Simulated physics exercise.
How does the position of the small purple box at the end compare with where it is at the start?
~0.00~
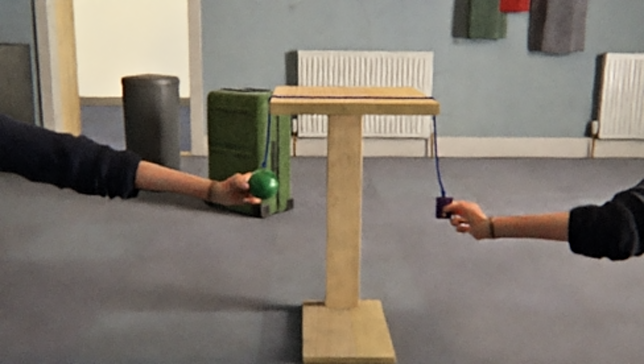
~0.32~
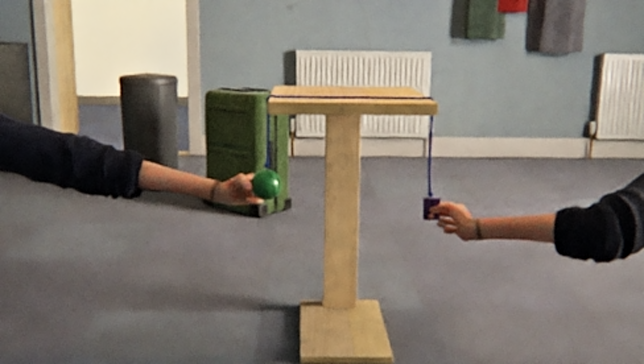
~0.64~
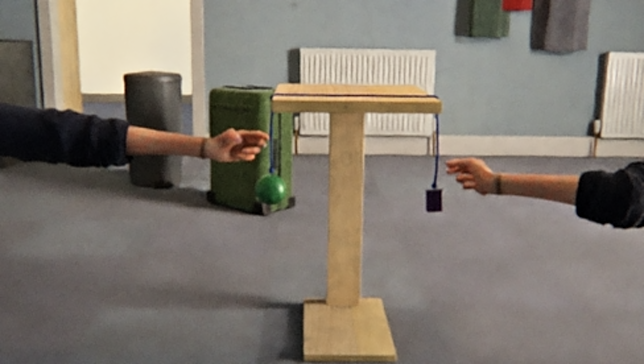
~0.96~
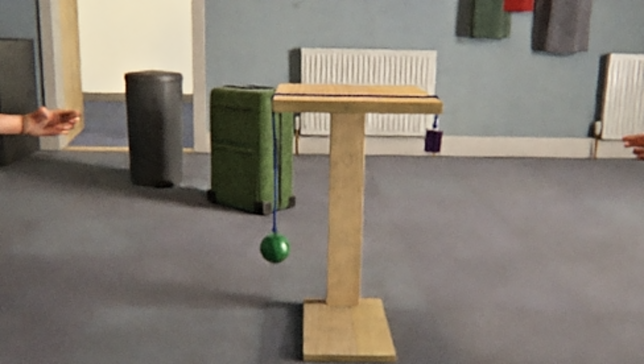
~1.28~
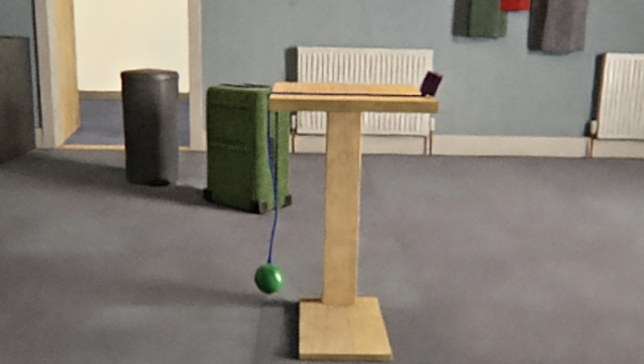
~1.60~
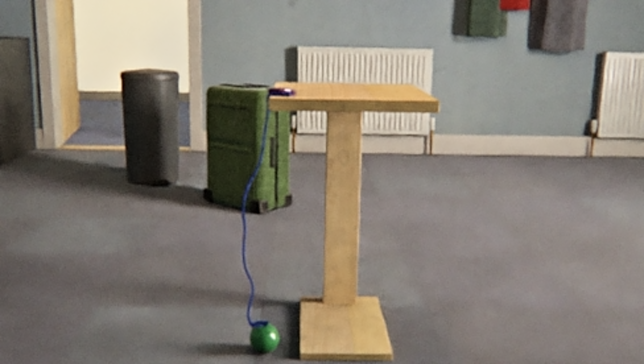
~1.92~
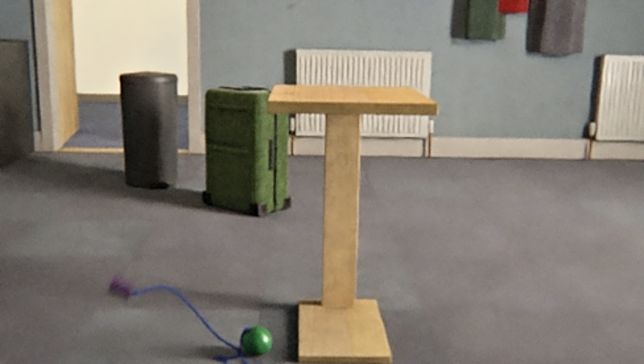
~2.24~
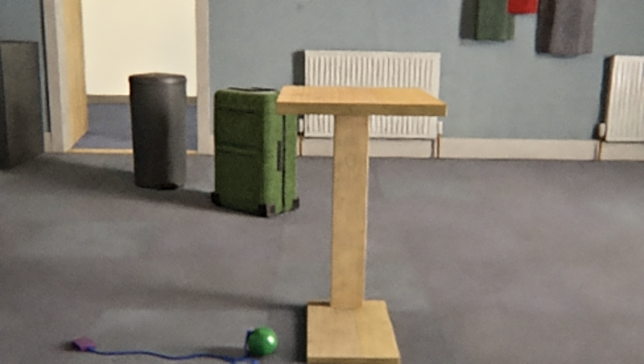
At the start it is held by a hand at the right side of the table, below the top. At the end it lies on the floor, far to the left of the table.
